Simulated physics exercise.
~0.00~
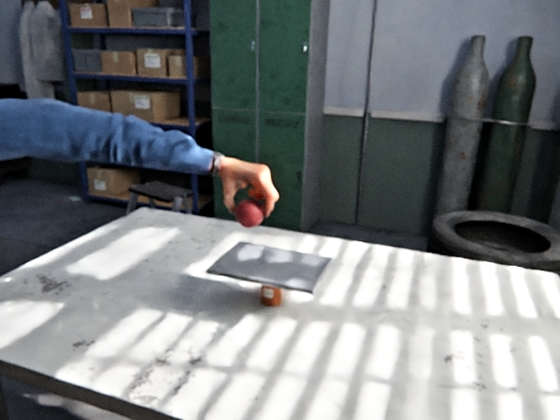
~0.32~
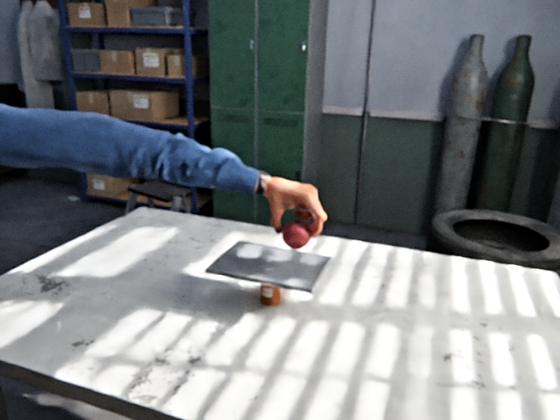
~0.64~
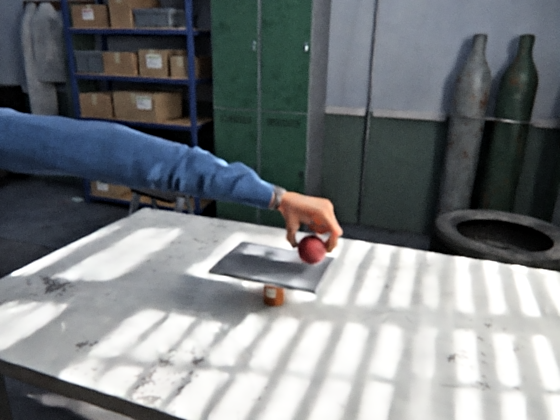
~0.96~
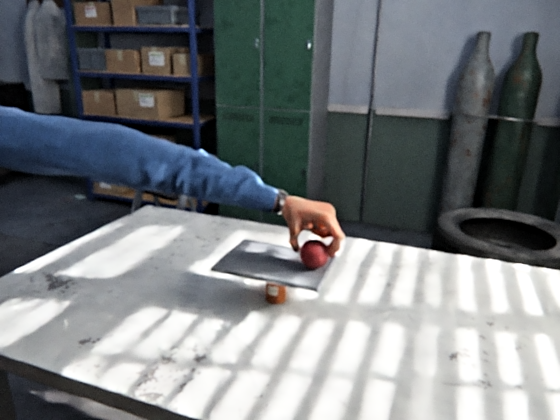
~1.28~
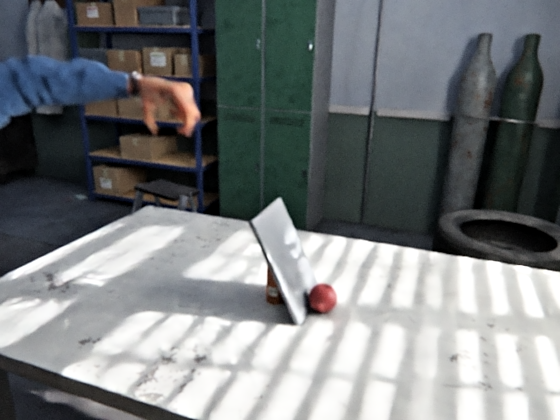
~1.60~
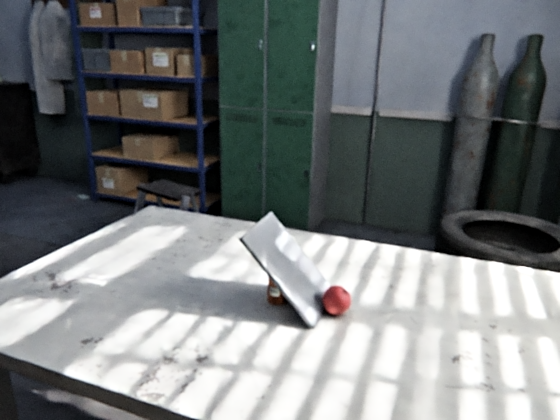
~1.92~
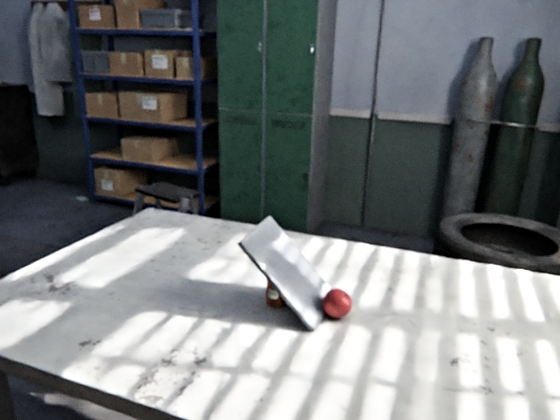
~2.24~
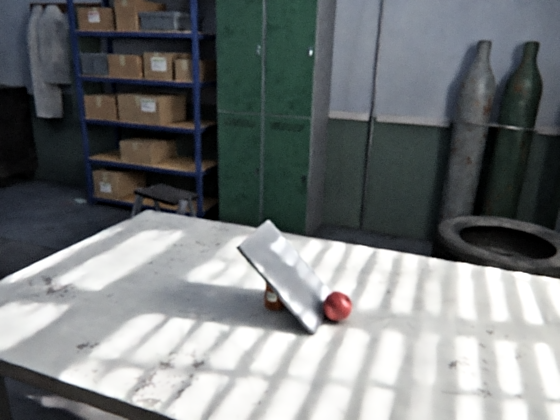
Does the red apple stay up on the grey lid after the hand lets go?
No, the lid tips over and the apple drops to the table, coming to rest beside the lid's lower edge.
